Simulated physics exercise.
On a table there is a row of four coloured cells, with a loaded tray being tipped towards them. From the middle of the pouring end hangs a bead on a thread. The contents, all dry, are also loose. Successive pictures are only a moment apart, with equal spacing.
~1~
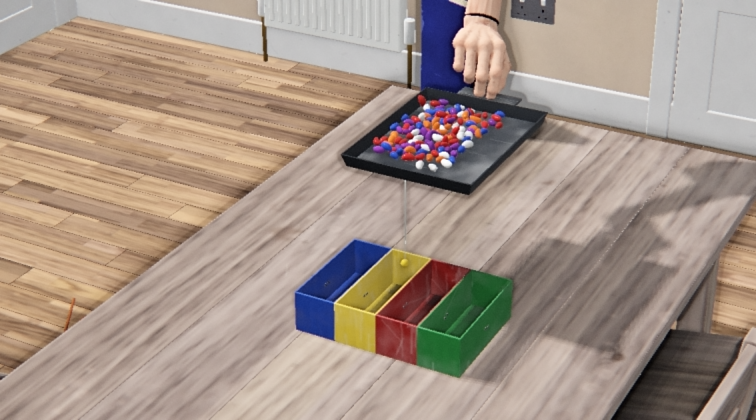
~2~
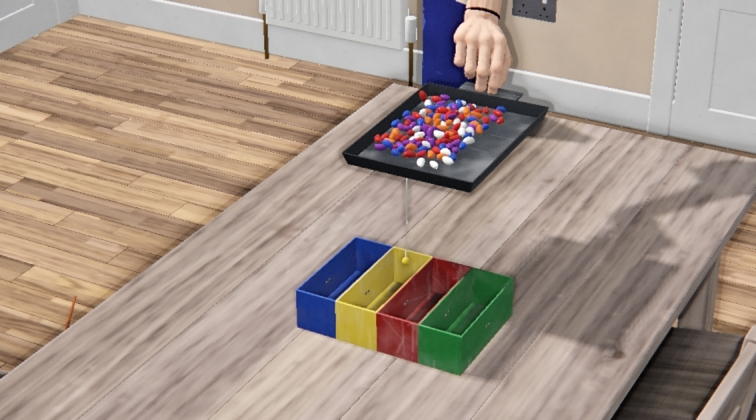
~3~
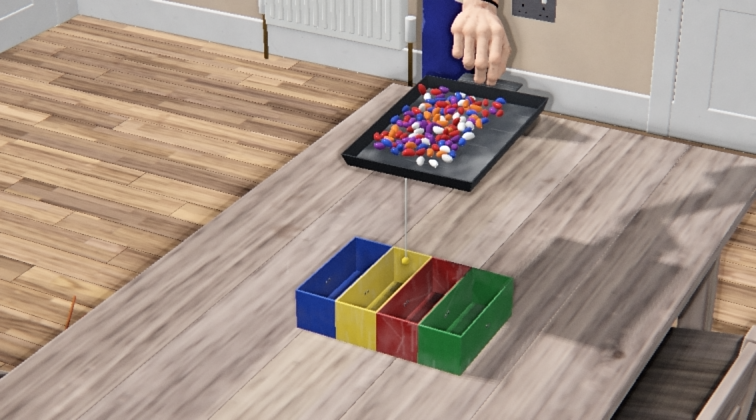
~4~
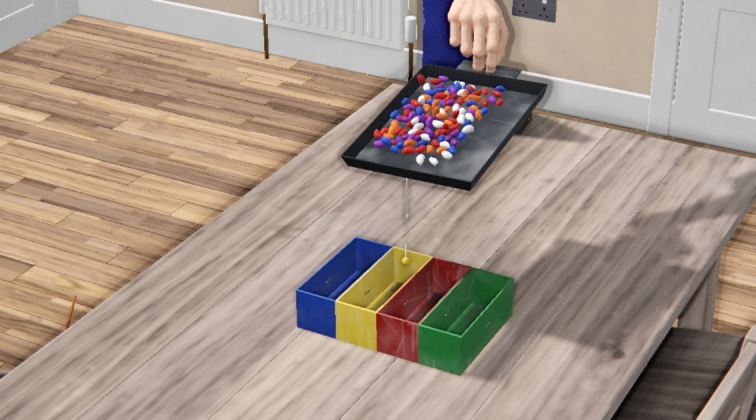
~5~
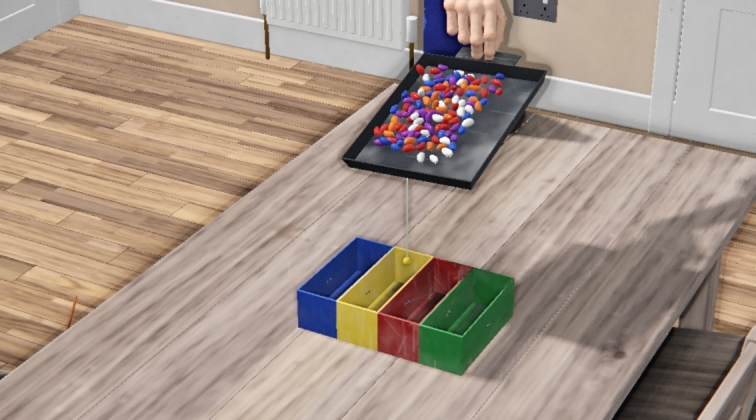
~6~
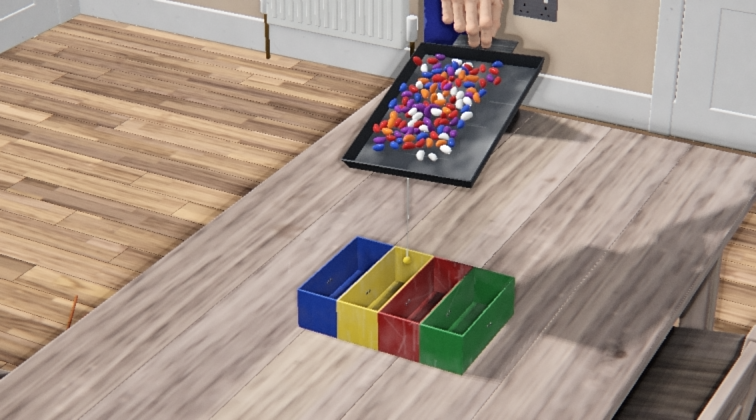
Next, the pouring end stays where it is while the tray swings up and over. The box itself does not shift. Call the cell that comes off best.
The blue cell comes off best.
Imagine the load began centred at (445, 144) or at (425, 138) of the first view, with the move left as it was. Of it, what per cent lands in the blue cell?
First case: Around 50 %; second case: Around 40 %.
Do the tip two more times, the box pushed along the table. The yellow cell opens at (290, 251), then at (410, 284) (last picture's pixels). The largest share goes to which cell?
In the first try it is that green cell, in the second it is that blue cell.
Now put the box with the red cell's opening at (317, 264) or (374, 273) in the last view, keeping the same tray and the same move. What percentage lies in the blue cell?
Trial 1: 0 percent; trial 2: 0 percent.
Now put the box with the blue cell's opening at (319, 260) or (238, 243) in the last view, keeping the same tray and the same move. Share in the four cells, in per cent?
100 % for the first, 60 % for the second.
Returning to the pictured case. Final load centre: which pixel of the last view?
The centre comes to rest near (339, 313).
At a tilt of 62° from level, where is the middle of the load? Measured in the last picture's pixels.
(386, 142).
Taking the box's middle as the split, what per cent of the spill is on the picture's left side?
Looks to be around 100 per cent of the spill.
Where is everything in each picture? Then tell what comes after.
In the first picture, corners of the pouring end (347, 153) and (469, 182), level; middle of the load (435, 134), jelly beans; bead on its thread (405, 263); blue cell (315, 313); yellow cell (355, 324); red cell (396, 336); green cell (439, 348).
In the second picture, corners of the pouring end (348, 152) and (470, 180), level; middle of the load (437, 130).
In the third picture, corners of the pouring end (347, 153) and (469, 179), tipped barely, lowest at the left corner; middle of the load (436, 126).
In the fourth picture, corners of the pouring end (347, 154) and (469, 179), tipped a little, lowest at the left corner; middle of the load (436, 120).
In the fifth picture, corners of the pouring end (347, 156) and (469, 178), tipped a little, lowest at the left corner; middle of the load (435, 114).
In the sixth picture, corners of the pouring end (347, 157) and (468, 178), tipped clearly, lowest at the left corner; middle of the load (434, 107); blue cell (318, 310); yellow cell (358, 322); red cell (399, 334); green cell (441, 346).
Just after the last frame, tray tipped steeply; every one on the tray.
A moment on, tray tipped right over; roughly a third on the tray; roughly a quarter in the blue cell; about a tenth in the yellow cell; just a few in the red cell; roughly a third falling or outside the box.
Further on, tray tipped past a quarter turn; roughly half in the blue cell; roughly a quarter in the yellow cell; about a tenth in the red cell; about a tenth falling or outside the box.
When it is over, tray tipped past a quarter turn; roughly half in the blue cell; roughly a quarter in the yellow cell; about a tenth in the red cell; not one in the green cell; about a tenth outside the box.
